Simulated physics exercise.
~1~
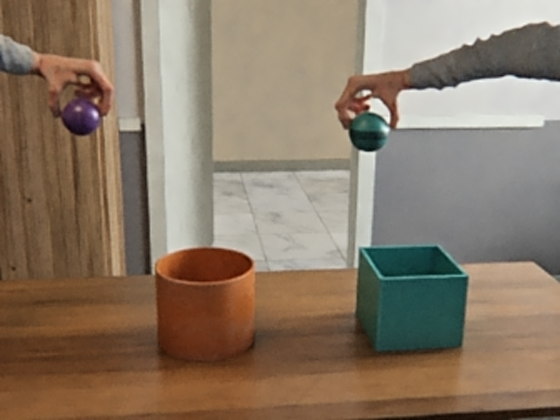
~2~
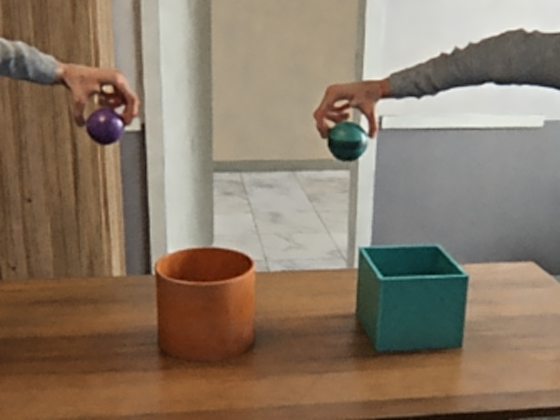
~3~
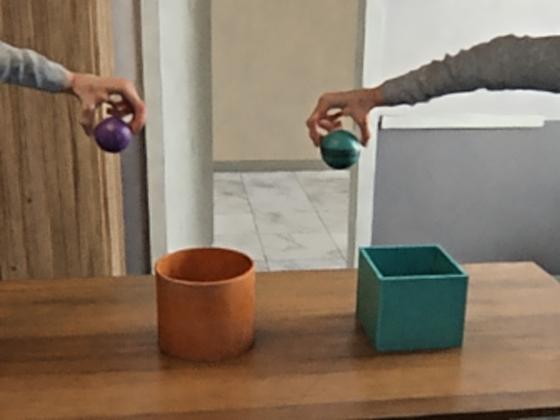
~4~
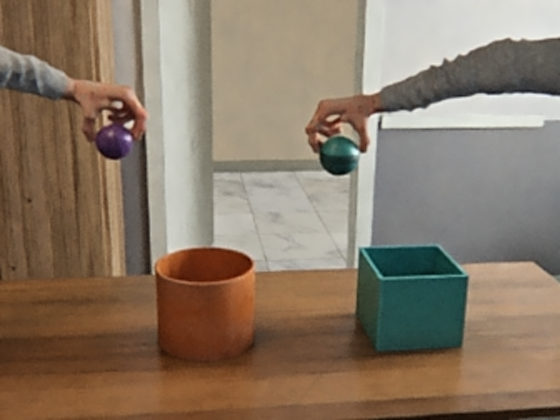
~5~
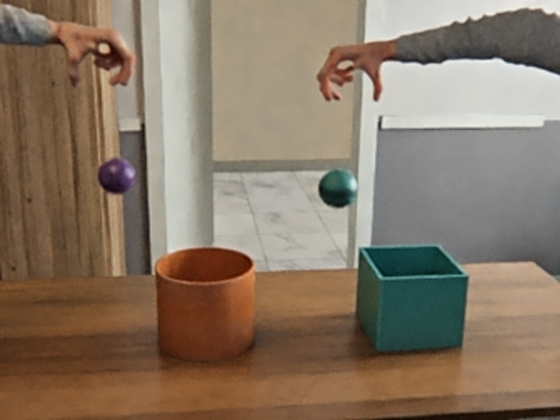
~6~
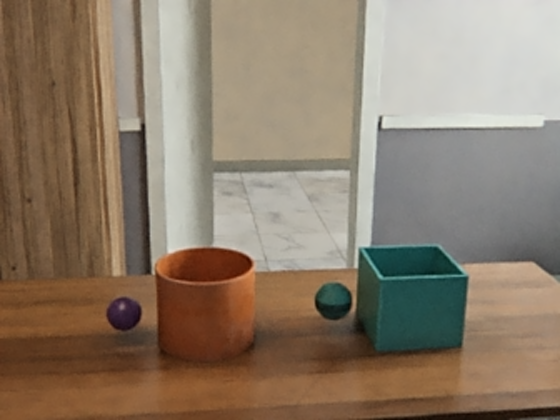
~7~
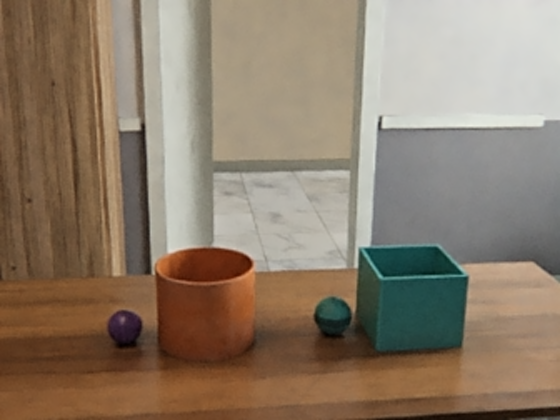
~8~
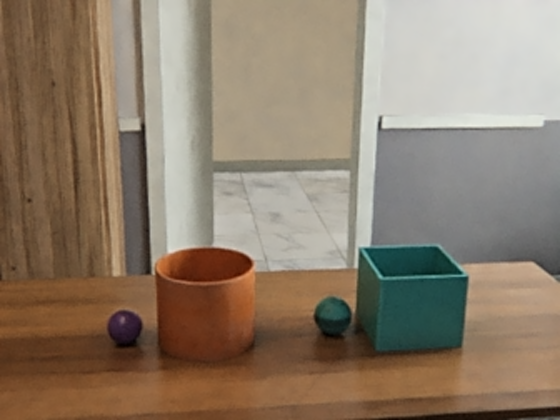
Two hands reach in from opposite sides above a wooden table, the left holding a small purple ball-like object and the right a turquoise ball. Seen from the front by a still camera, an orange round pot stands near the middle and a teal square crate to its right, with a doorway and tiled floor behind. The hands move inward and dip slightly, then let go and draw back. Both objects drop, each passing to the left of a container. They come to rest on the tabletop, the purple one beside the pot and the turquoise one beside the crate.
